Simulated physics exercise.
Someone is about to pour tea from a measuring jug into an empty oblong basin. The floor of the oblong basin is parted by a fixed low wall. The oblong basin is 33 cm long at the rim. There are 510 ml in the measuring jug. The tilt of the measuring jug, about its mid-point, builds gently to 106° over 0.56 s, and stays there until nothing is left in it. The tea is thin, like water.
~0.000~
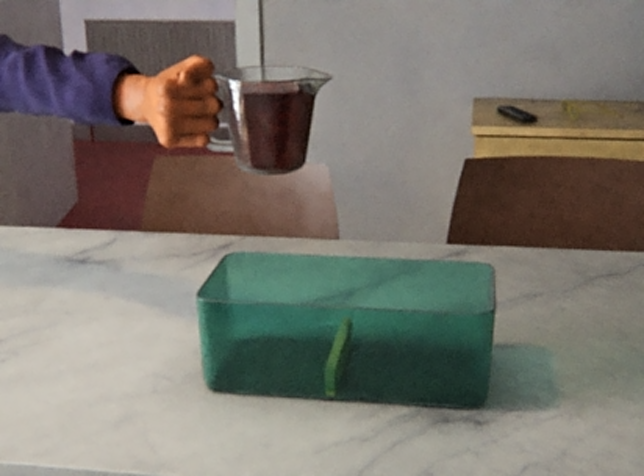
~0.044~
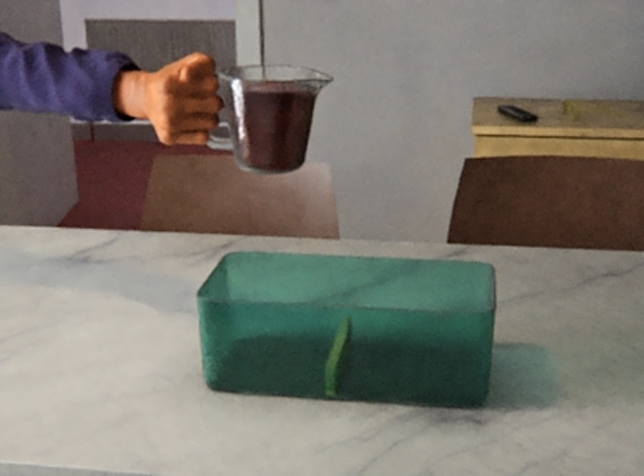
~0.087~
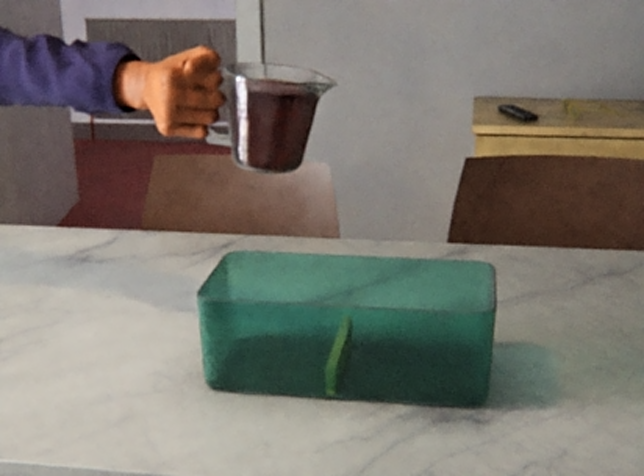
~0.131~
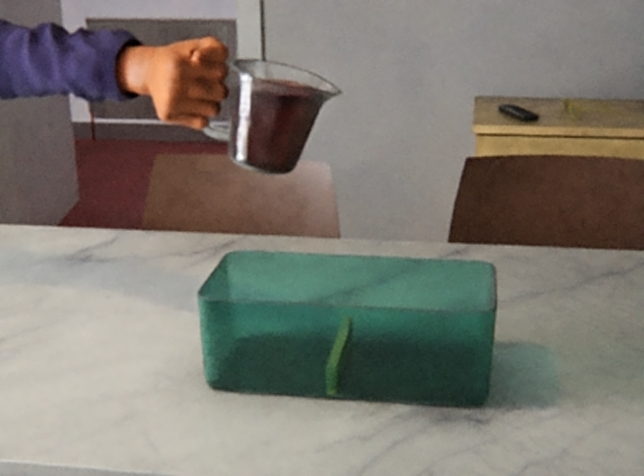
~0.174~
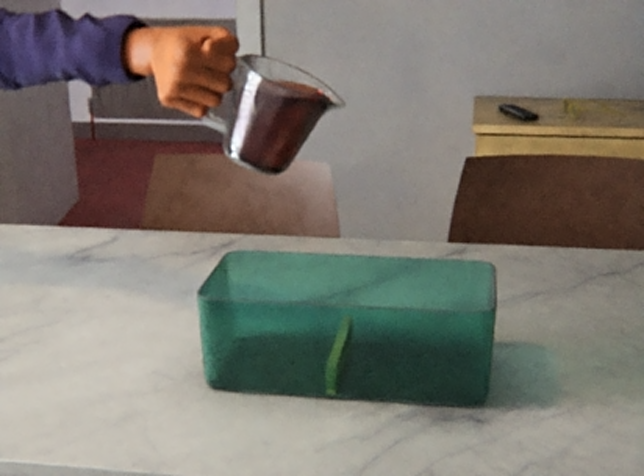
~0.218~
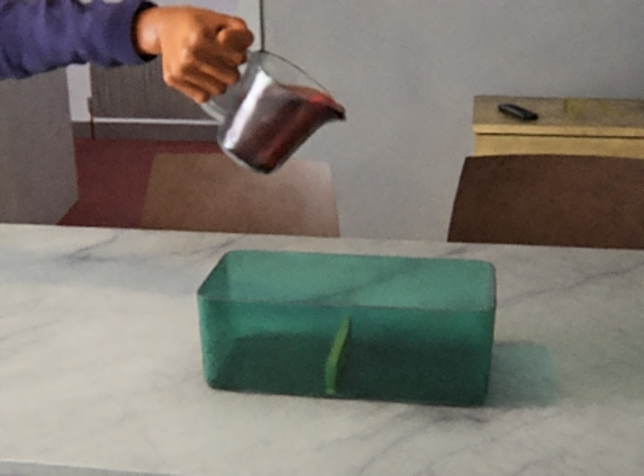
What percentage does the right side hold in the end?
Roughly 86 per cent is past the wall.
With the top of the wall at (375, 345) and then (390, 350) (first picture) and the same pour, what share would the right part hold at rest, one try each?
First 65, then 35 per cent.
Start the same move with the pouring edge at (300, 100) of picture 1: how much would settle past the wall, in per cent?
Then about 70 per cent.
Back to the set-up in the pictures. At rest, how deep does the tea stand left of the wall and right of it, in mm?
Some 2 mm on the left and 18 mm on the right.
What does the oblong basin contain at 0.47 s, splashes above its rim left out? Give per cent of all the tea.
Some 20 per cent.
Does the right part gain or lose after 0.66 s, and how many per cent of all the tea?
The share moves up, by some 12 per cent.
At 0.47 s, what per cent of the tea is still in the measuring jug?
Some 40 per cent.
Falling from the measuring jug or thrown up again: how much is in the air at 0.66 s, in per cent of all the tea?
Near 18 in a hundred.
Then, 0.47 s in, the tilt is 100° and 40 per cent is still to pour, 0 is left of the wall and 19 right of it.
Then, 0.66 s in, the tilt is 106° and 5 per cent is still to pour, 2 is left of the wall and 74 right of it.
Then, 0.85 s in, the tilt is 106° and 0 per cent is still to pour, 7 is left of the wall and 87 right of it.
Then, 1.06 s in, the tilt is 106° and 0 per cent is still to pour, 9 is left of the wall and 86 right of it.
Finally, 9 per cent lies left of the wall, 86 right of it and 5 outside.
